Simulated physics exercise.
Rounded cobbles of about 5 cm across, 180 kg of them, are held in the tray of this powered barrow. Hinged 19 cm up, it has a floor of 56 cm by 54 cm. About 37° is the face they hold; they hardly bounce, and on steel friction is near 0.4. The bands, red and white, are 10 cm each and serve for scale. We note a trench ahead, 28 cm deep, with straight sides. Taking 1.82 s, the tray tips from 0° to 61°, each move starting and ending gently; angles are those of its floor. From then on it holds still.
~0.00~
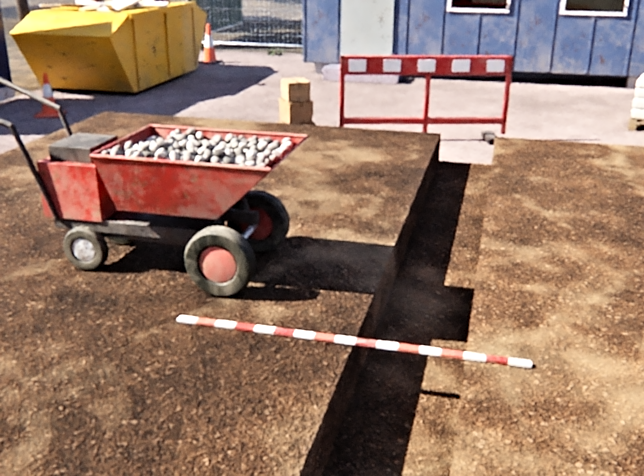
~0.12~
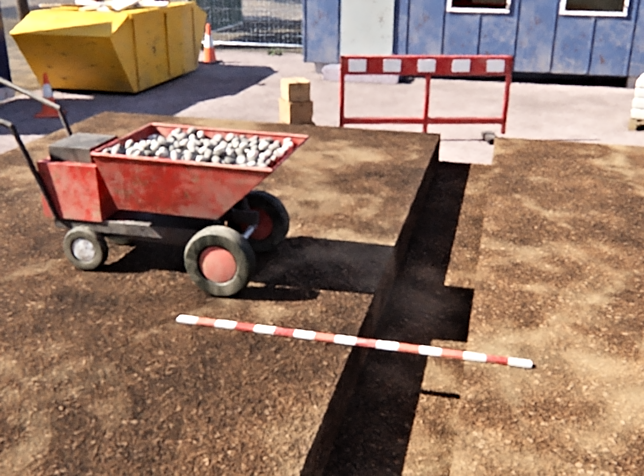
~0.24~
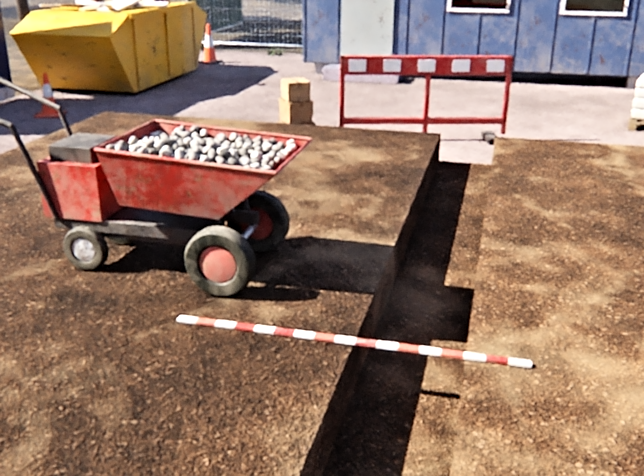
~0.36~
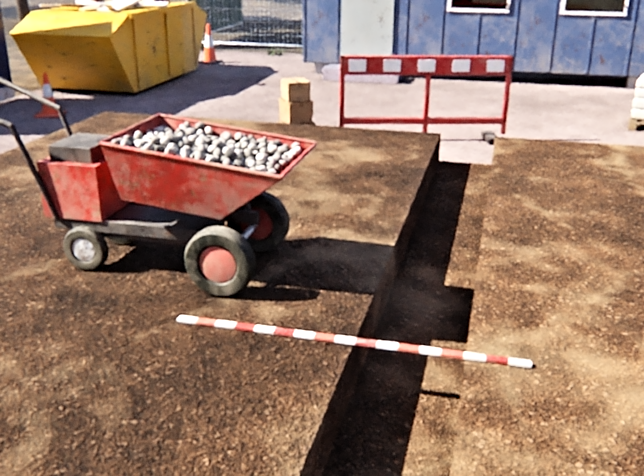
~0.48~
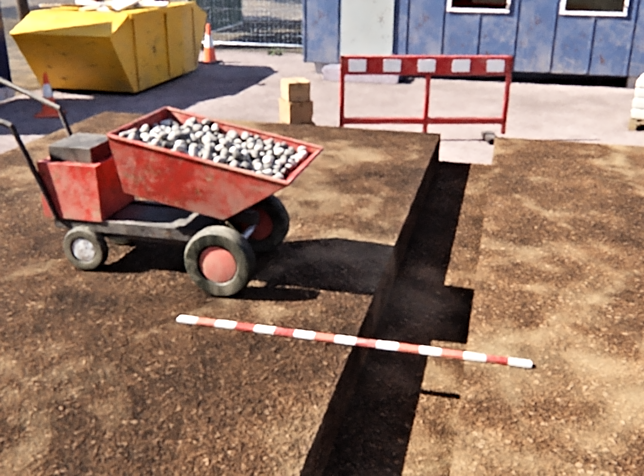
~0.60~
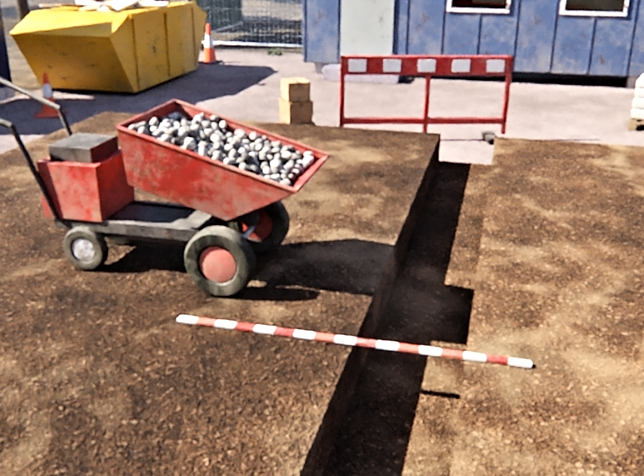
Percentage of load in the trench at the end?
83 per cent.
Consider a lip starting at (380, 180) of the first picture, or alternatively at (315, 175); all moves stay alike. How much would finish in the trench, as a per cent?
Some 55 and some 100 per cent, in that order.
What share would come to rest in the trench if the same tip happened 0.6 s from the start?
It'd be some 90 per cent.
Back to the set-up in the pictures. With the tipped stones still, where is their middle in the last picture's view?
Around (406, 320).
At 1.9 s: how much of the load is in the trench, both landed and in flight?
By then, around 25 percent.
After 1.4 s the floor is at 51°; 100 % in the tray; the foremost stones are at (343, 223).
After 1.9 s the floor is at 61°; 61 % in the tray, 14 % short of the trench, 25 % in the trench; the foremost stones are at (448, 335).
After 2.3 s the floor is at 61°; 30 % in the tray, 17 % short of the trench, 53 % in the trench; the foremost stones are at (467, 325).
After 4.2 s the floor is at 61°; 0 % in the tray, 17 % short of the trench, 83 % in the trench; the foremost stones are at (466, 332).
